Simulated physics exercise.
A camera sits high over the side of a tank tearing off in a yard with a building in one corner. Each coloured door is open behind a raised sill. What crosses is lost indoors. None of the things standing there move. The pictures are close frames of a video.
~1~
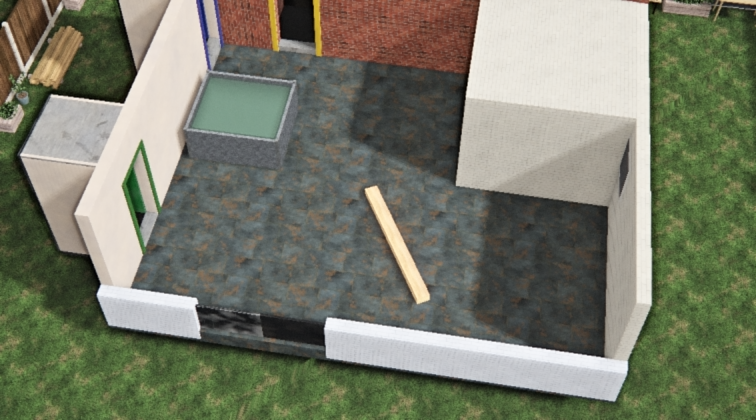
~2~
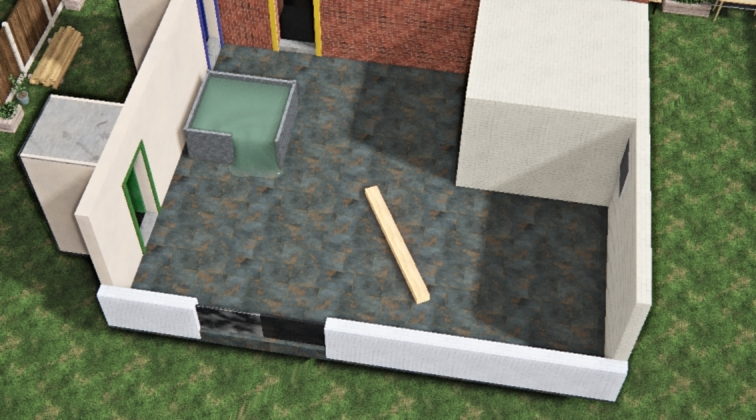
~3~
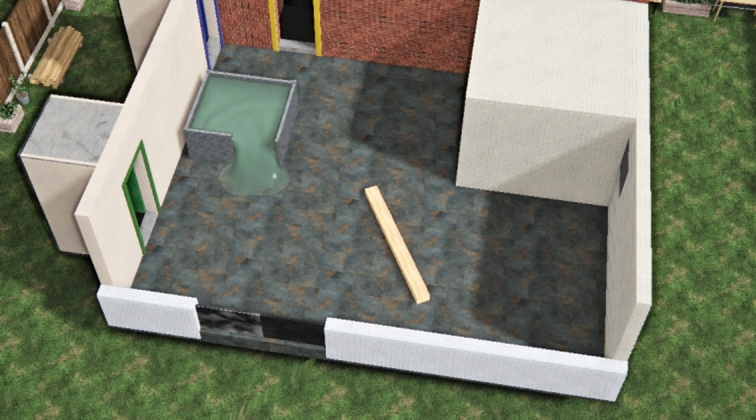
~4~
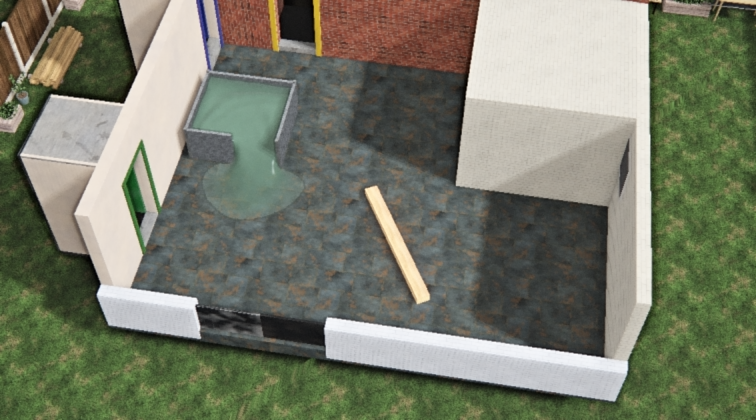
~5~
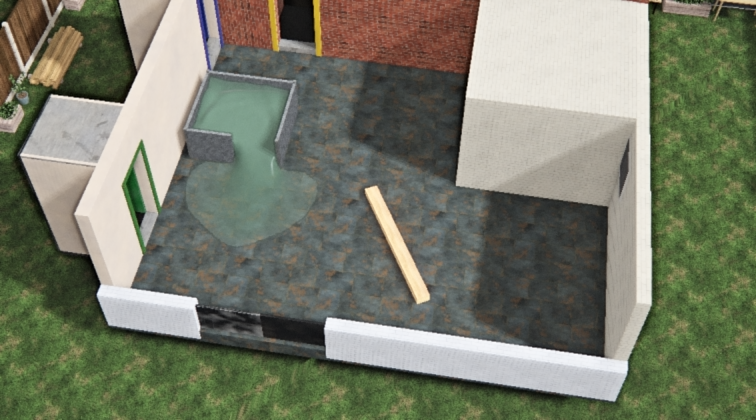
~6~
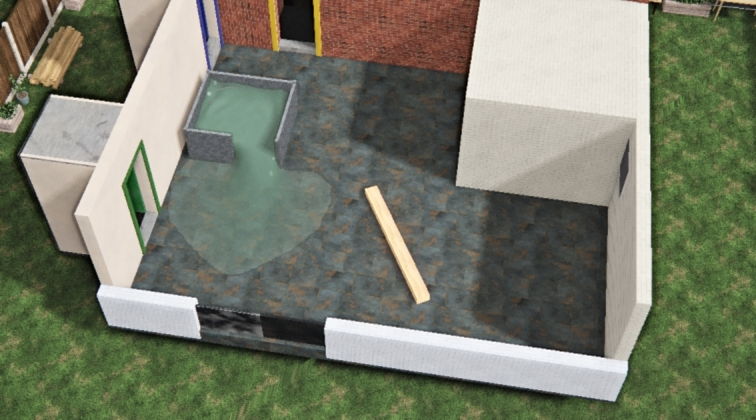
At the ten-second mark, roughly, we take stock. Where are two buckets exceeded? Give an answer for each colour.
In the end blue door: Never surpasses it; yellow door: Never surpasses it; green door: Surpasses it.
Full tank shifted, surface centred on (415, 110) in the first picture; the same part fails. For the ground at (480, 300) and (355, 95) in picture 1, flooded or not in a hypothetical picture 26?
Soaked, bone-dry.
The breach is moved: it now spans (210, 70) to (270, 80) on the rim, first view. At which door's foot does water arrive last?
Last in line is the green one.
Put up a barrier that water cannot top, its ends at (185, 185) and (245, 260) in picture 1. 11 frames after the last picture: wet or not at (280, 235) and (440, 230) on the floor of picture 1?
The first point ends up swamped and the second ends up spared.
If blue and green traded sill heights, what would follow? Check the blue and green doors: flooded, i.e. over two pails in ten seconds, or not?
After that, blue door remains below, green door remains below.
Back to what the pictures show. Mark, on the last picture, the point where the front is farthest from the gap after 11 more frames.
Farthest reach: About (427, 354).
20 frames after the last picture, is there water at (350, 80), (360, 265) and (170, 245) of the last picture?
Point by point: Not yet wet, inundated, inundated.
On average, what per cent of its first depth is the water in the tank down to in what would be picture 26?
32 percent or so.
A moment on, water covers 25 % of the floor; the blue door not reached, the yellow door not reached, the green door under two buckets in.
Next, water covers 35 % of the floor; the blue door not reached, the yellow door not reached, the green door under two buckets in.
Then, water covers 40 % of the floor; the blue door not reached, the yellow door not reached, the green door under two buckets in.
Later, water covers 50 % of the floor; the blue door not reached, the yellow door not reached, the green door over two buckets in.
In the end, water covers 70 % of the floor; the blue door not reached, the yellow door not reached, the green door far over two buckets in.
